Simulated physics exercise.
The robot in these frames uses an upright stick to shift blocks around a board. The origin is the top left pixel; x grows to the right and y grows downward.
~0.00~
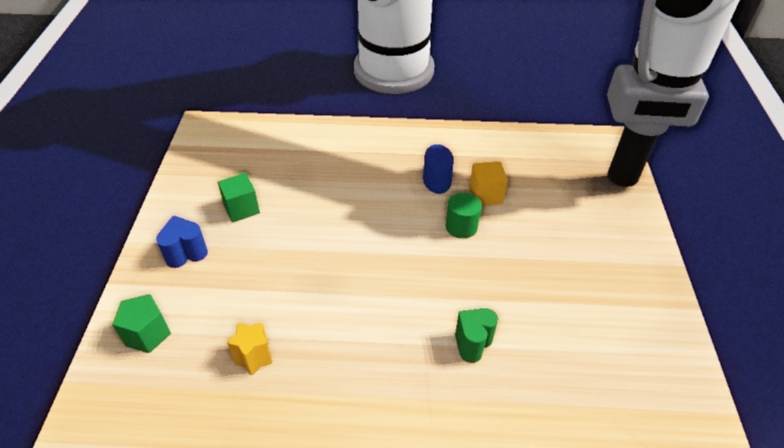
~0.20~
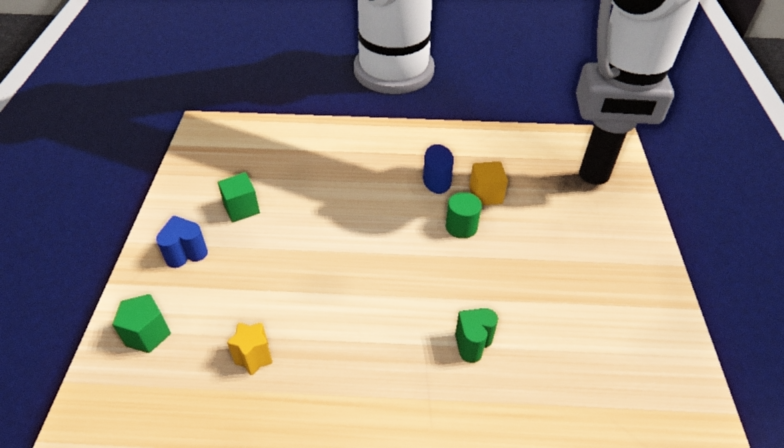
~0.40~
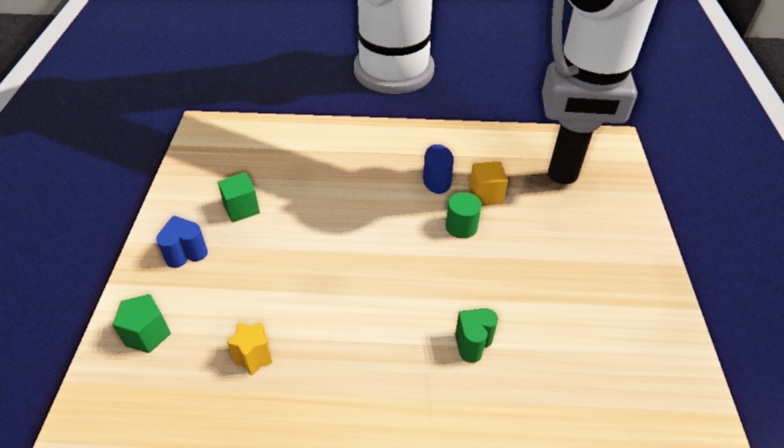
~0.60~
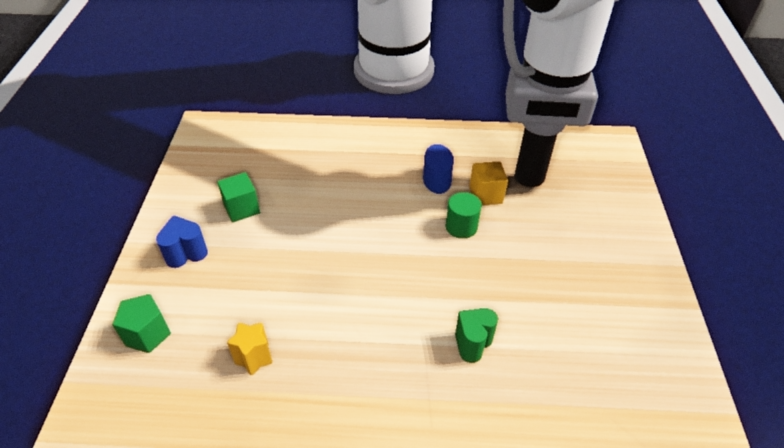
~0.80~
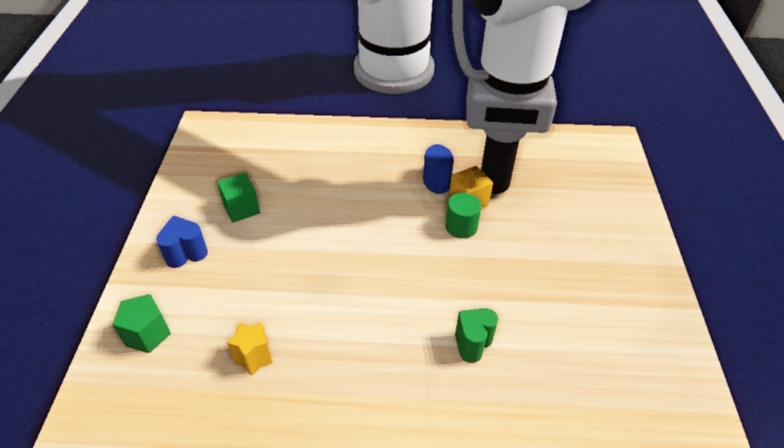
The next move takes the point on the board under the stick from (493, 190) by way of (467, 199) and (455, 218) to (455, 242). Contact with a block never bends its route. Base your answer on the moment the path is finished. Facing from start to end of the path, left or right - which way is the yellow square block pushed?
Well, taking the path from its start to its end as straight ahead, the yellow square block moves to the right.
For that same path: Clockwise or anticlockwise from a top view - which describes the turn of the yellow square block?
Viewed from above, clockwise.
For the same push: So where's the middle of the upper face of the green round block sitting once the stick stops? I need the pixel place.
By then it is at (463, 245).
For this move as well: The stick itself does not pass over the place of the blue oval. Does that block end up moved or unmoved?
It holds its position.
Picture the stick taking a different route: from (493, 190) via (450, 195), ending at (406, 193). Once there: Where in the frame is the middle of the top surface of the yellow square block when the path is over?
My prediction: (418, 193).
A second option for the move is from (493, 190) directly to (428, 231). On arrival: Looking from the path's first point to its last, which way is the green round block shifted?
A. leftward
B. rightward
My pick is A.
On the path given first. Halfway along, stick at (459, 201); green round block at (461, 210); yellow square block at (432, 193).
At the end, stick at (456, 235); blue oval in place; green round block at (463, 245); yellow square block at (425, 199), turned 30° clockwise.
